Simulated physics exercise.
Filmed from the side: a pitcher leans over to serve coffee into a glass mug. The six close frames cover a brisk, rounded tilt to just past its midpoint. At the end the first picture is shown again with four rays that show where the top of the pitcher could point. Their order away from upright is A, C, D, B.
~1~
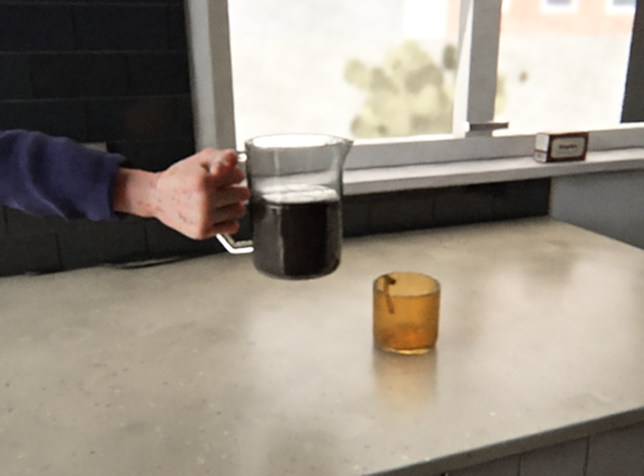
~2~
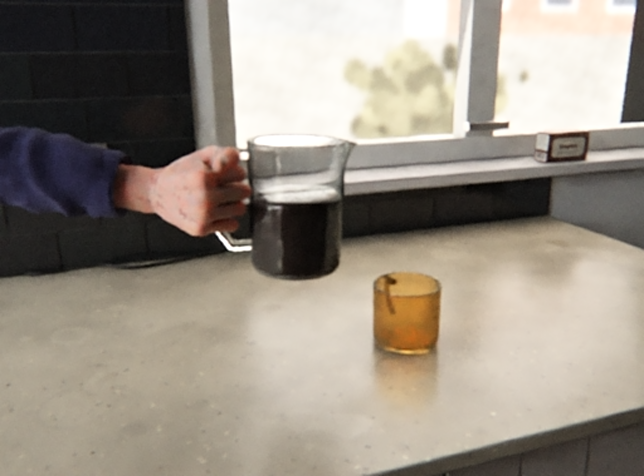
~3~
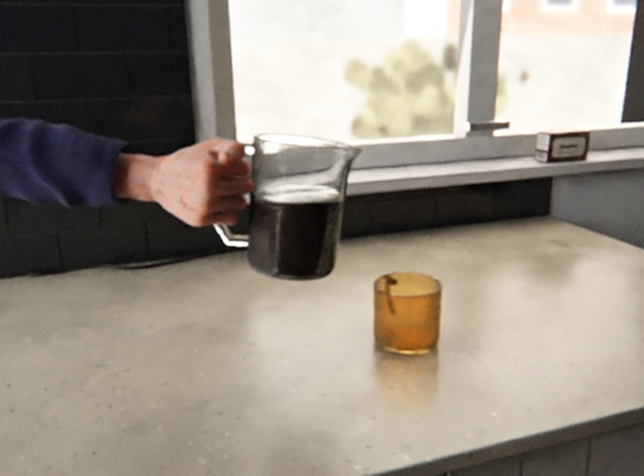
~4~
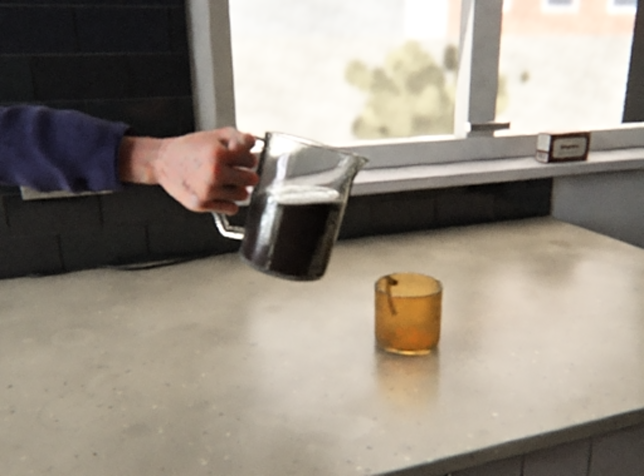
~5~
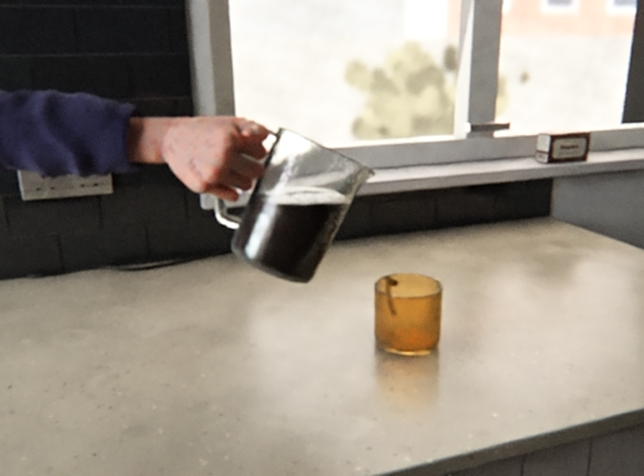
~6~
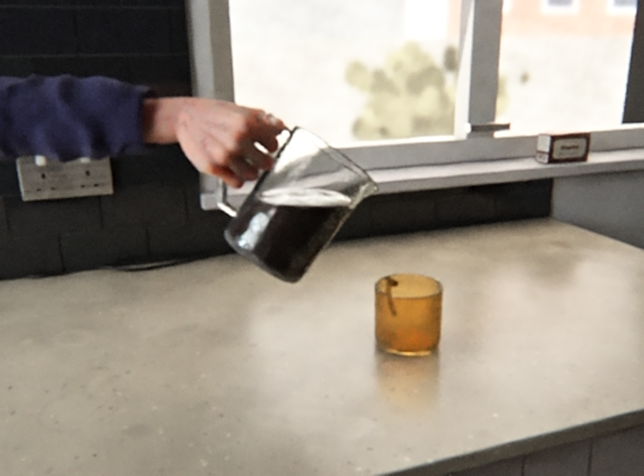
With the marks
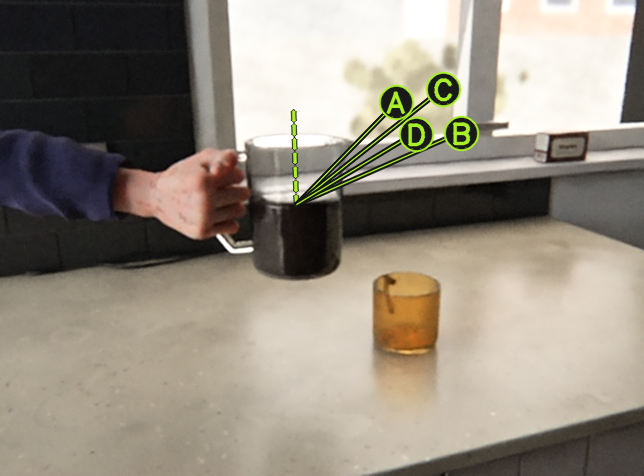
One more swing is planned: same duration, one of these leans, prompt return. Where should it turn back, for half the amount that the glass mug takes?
B is best.
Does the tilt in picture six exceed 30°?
Yes, it does.
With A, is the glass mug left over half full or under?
Under half.
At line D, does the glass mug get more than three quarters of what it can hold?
No.
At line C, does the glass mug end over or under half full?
Under half.
On the marked copy, A at (384, 114); B at (445, 138); C at (429, 98); D at (400, 141).
For line A, the glass mug ends with about 3 % of what it can hold.
For line B, the glass mug ends with about 54 % of what it can hold.
For line C, the glass mug ends with about 14 % of what it can hold.
For line D, the glass mug ends with about 31 % of what it can hold.
